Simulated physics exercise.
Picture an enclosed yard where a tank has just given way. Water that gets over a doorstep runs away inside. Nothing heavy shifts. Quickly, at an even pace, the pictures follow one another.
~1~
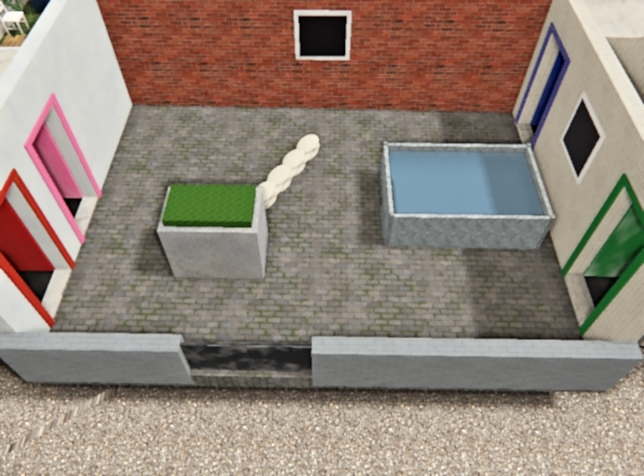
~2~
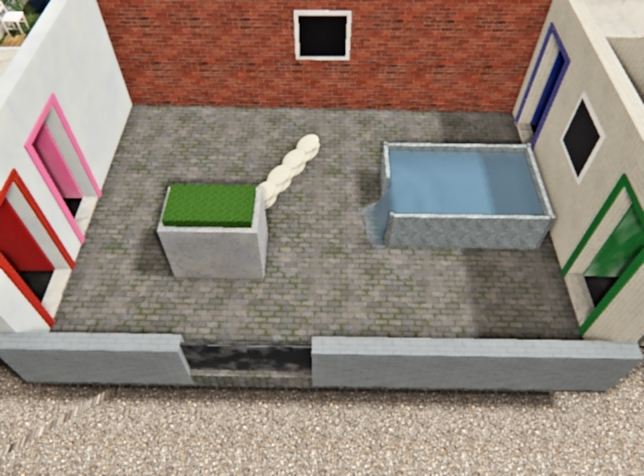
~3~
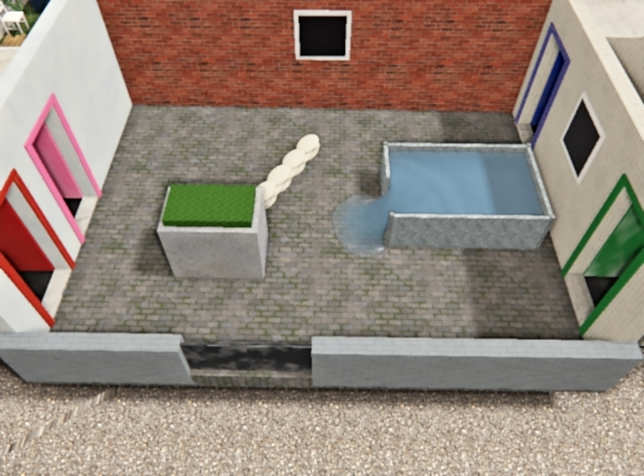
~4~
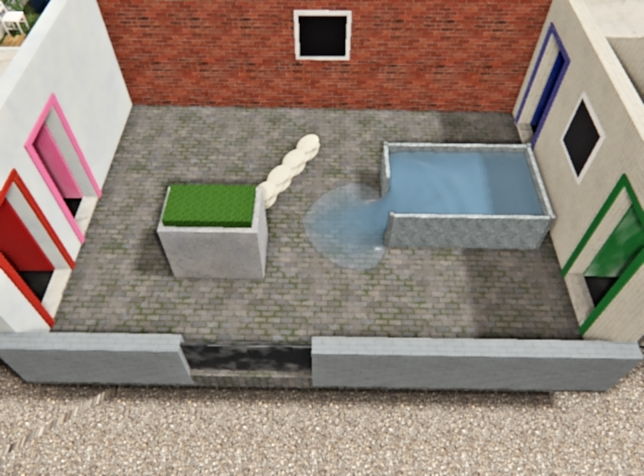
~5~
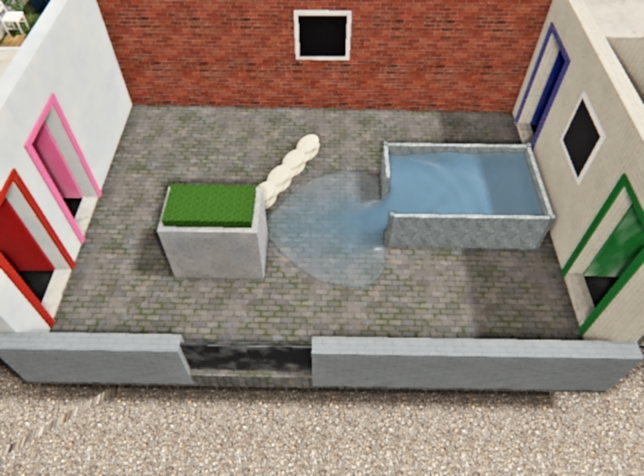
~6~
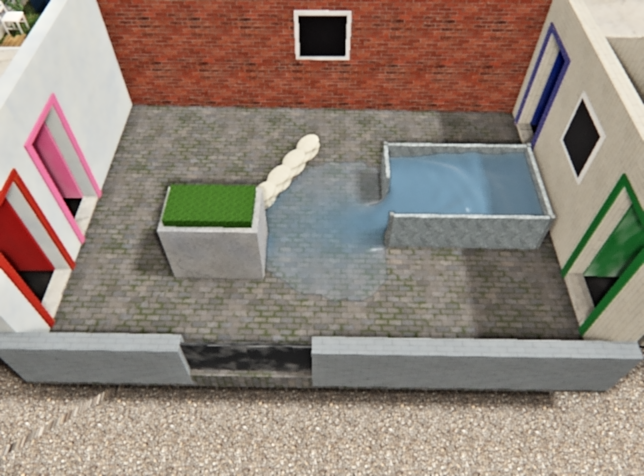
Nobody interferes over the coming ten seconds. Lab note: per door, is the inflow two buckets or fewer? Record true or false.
Green door true; blue door true; red door false; pink door false.
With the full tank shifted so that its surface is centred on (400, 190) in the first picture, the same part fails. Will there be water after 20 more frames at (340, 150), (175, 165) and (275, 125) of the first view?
In that order: Reached by the flood, reached by the flood, not reached.
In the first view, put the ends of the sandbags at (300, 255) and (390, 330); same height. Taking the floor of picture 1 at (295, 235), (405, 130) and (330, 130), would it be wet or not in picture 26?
Soaked, parched, parched.
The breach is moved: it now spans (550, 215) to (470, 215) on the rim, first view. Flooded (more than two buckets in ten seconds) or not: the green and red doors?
The green door tops the limit and the red door tops the limit.
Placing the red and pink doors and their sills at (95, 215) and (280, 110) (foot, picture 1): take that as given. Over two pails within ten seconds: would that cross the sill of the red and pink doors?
Red door: Crosses the line; pink door: Stays below the line.
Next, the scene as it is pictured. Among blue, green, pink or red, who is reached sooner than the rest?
Looks like the door marked pink.
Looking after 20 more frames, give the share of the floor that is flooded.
It should be close to 55 %.
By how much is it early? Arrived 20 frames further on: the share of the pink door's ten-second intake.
Near 55 %, I'd say.
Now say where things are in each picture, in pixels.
In the first picture, the open tank at (463, 182) is whole and still.
In the second picture, water pours out at (389, 215) and has run to (372, 205).
In the third picture, water pours out at (388, 217) and has run to (338, 212).
In the fourth picture, the front is at (307, 220), out from the gap at (388, 218).
In the fifth picture, the front is at (270, 230), out from the gap at (388, 217).
In the sixth picture, the front is at a hidden place, out from the gap at (388, 217).
A moment on, water covers 20 % of the floor; the green door not reached, the blue door not reached, the red door not reached, the pink door not reached.
Next, water covers 30 % of the floor; the green door not reached, the blue door not reached, the red door not reached, the pink door under two buckets in.
Then, water covers 55 % of the floor; the green door not reached, the blue door not reached, the red door under two buckets in, the pink door over two buckets in.
Later, water covers 80 % of the floor; the green door wet at the sill, nothing in, the blue door wet at the sill, nothing in, the red door over two buckets in, the pink door far over two buckets in.
In the end, water covers 95 % of the floor; the green door wet at the sill, nothing in, the blue door wet at the sill, nothing in, the red door over two buckets in, the pink door far over two buckets in.
